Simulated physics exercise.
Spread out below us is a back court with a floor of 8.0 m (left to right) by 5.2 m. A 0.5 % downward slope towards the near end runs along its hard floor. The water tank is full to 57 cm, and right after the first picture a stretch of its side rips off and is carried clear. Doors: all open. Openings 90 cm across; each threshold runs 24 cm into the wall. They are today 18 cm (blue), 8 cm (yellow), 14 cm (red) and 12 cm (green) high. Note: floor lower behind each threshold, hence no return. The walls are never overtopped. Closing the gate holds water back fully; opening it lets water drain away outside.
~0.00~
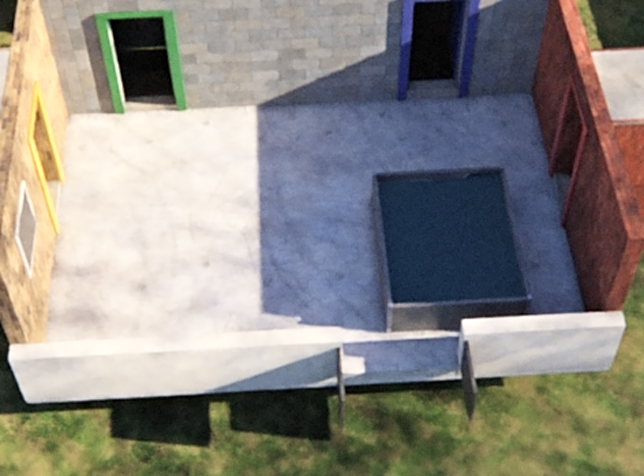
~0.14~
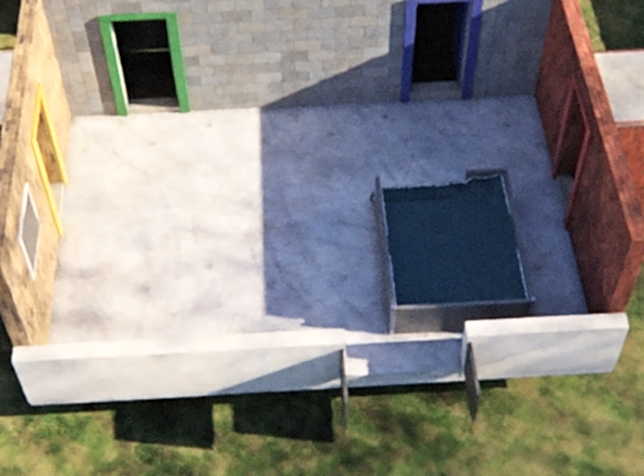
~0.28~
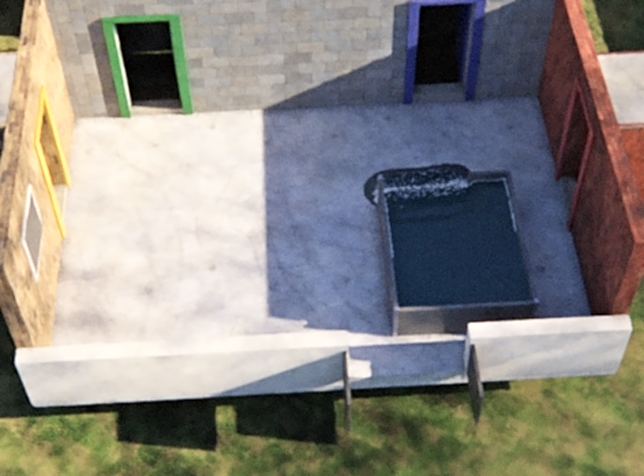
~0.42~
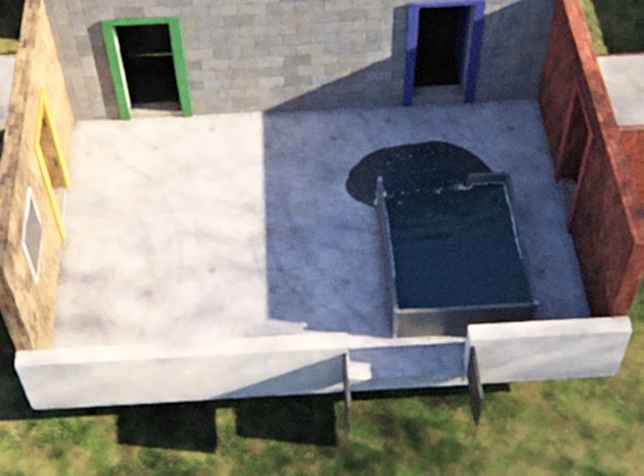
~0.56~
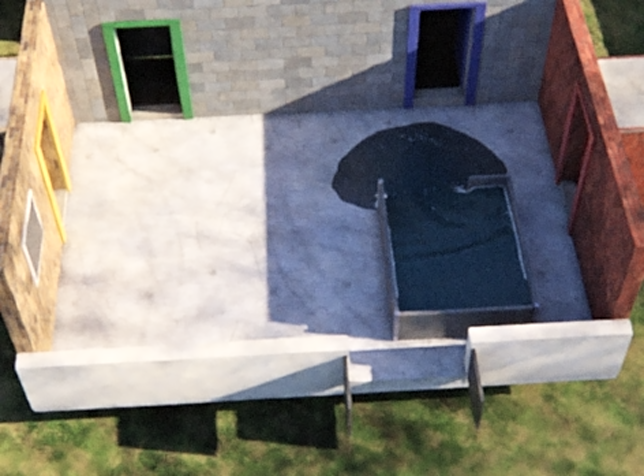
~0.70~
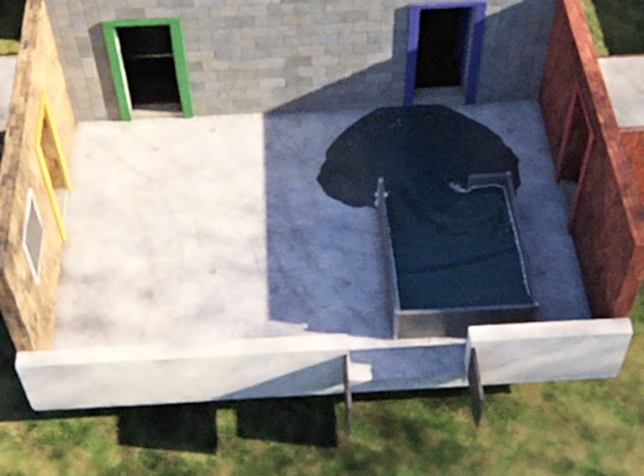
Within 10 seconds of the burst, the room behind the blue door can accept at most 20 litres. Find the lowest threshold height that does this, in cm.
The lowest height is about 26 cm.
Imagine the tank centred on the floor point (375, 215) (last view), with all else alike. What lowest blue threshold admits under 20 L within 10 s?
Roughly 8.0 cm is needed.
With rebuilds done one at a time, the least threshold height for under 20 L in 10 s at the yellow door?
Yellow door, minimum about 8.5 cm.
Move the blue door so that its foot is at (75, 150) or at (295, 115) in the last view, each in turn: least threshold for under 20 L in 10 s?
First place around 14.5 cm, second around 12.5 cm.
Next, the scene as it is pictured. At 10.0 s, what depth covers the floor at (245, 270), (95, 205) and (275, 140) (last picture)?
Depths of roughly 3 cm, 7 cm and 4 cm, in that order.
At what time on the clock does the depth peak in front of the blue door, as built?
Peak time: Around 2.4 s.
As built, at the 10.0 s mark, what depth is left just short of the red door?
The depth there is around 5.5 cm.
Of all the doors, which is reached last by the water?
It is the yellow one.
After 1.4 s water covers 20 % of the floor, deepest (34 cm) near (411, 112); 29 cm at the blue door, 16 litres in over its 18 cm threshold.
After 3.0 s water covers 35 % of the floor, deepest (30 cm) near (525, 106); 26 cm at the blue door, 85 litres in over its 18 cm threshold.
After 10.0 s water covers 95 % of the floor, deepest (14 cm) near (572, 353); 7 cm at the blue door, 102 litres in over its 18 cm threshold.
At the blue door as built, the water arrived by 0.7 s and peaked near 31 cm at 2.4 s.
Run again over the same 10 s with other heights there, 35 litres in over 23.5 cm, 1 litre over 32 cm. The limit of 20 litres is kept from about 26 cm up.
